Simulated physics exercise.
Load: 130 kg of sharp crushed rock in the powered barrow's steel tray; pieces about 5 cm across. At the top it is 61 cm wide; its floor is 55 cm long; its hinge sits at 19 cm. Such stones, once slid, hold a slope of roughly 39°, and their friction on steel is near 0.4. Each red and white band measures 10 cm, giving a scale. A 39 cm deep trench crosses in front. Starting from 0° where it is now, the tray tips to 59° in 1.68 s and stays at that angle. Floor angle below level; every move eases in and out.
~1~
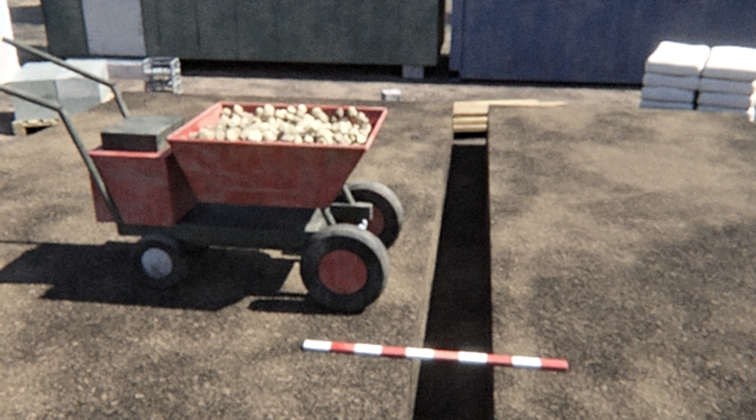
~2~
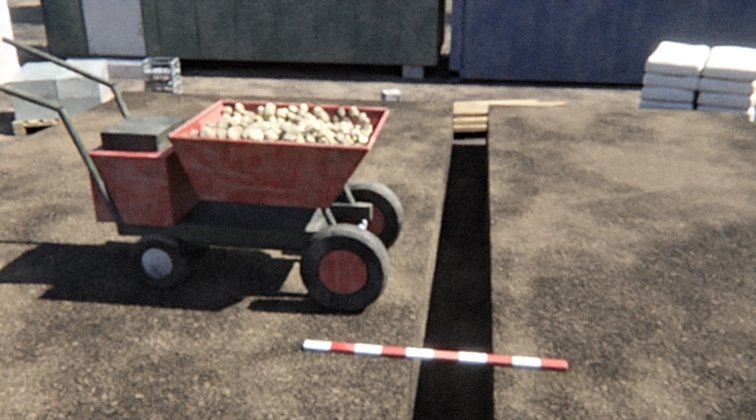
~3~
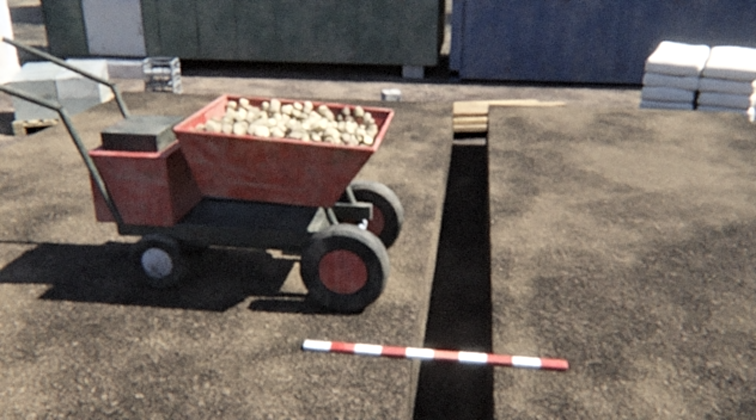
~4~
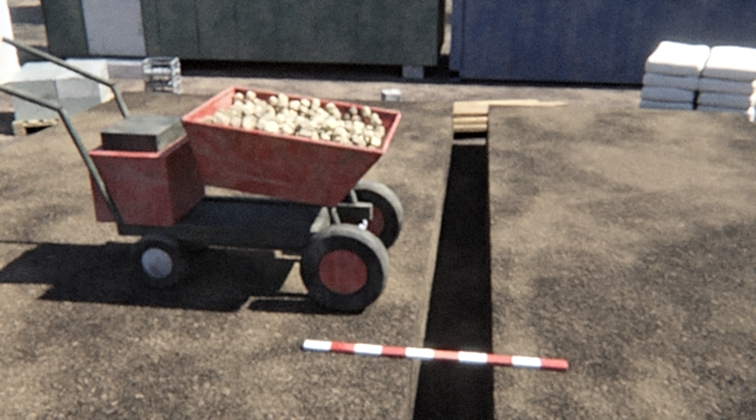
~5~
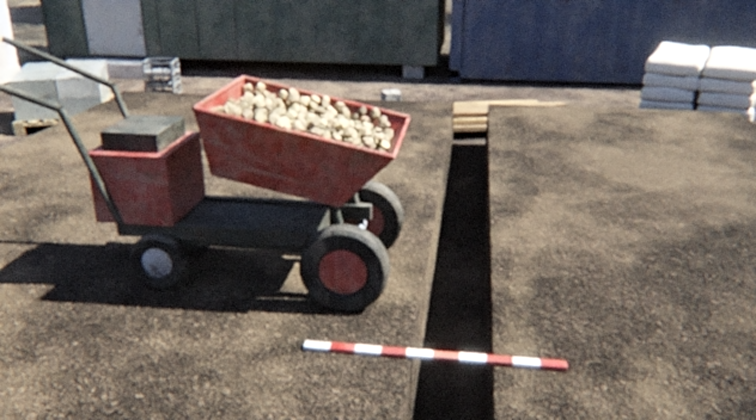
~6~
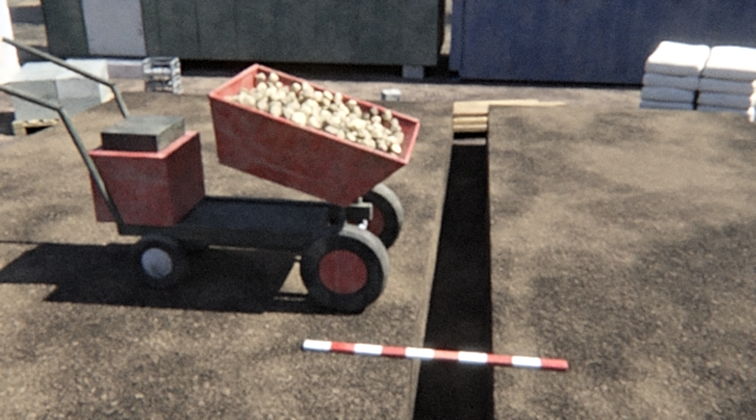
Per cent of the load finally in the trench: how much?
Approx. 9 %.
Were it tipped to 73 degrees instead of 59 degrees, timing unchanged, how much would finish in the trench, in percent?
Then close to 40 per cent.
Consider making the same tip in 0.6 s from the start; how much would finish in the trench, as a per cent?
With that change, it comes to around 5 per cent.
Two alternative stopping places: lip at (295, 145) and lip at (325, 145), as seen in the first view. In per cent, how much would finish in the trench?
The first start gives about 20 per cent, the second about 20.
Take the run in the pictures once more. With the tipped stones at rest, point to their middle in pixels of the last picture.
Around (505, 287).
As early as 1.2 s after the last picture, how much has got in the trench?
Some 5 per cent.
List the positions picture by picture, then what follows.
The first frame shows lip at (366, 148), floor tilted 0°, highest stones at (299, 113).
In the second frame, the tray is at 1°, its lip at (368, 149); the top of the load is at (286, 112).
In the third frame, the tray is at 3°, its lip at (374, 150); the top of the load is at (267, 110).
In the fourth frame, the tray is at 7°, its lip at (383, 153); the top of the load is at (257, 103).
The fifth frame shows lip at (394, 157), floor tilted 12°, highest stones at (258, 96).
The sixth frame shows lip at (406, 163), floor tilted 17°, highest stones at (269, 88).
Then, 0.7 s after the last picture the floor is at 50°, 100 % in the tray; the foremost stones are at (454, 194).
Then, 1.2 s after the last picture the floor is at 59°, 95 % in the tray, 3 % in the trench, 2 % past the trench; the foremost stones are at (525, 293).
Then, 1.5 s after the last picture the floor is at 59°, 87 % in the tray, 4 % in the trench, 8 % past the trench; the foremost stones are at (567, 301).
Then, 3.5 s after the last picture the floor is at 59°, 79 % in the tray, 9 % in the trench, 12 % past the trench; the foremost stones are at (609, 307).
